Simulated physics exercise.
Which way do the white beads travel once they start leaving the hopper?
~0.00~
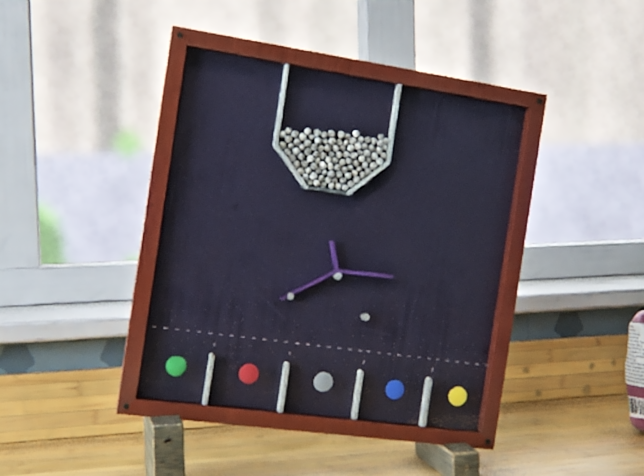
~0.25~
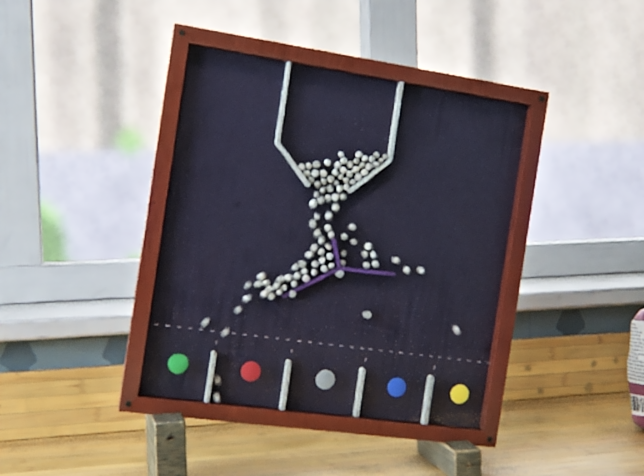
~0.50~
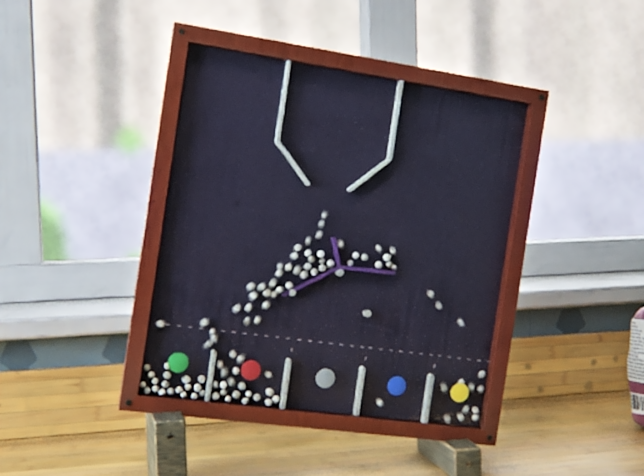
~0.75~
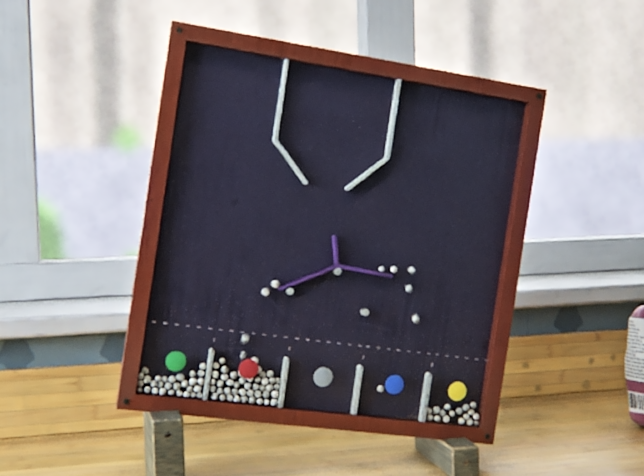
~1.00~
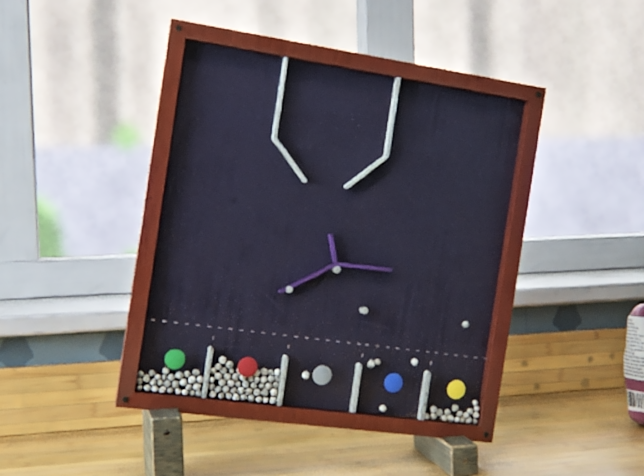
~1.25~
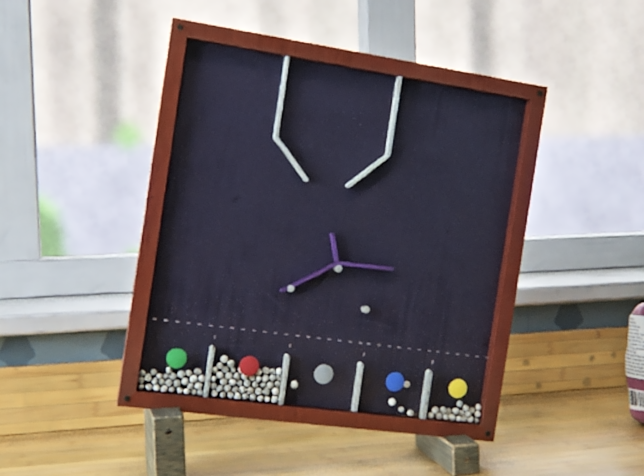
They move down, falling past the purple piece toward the bins along the bottom of the case.
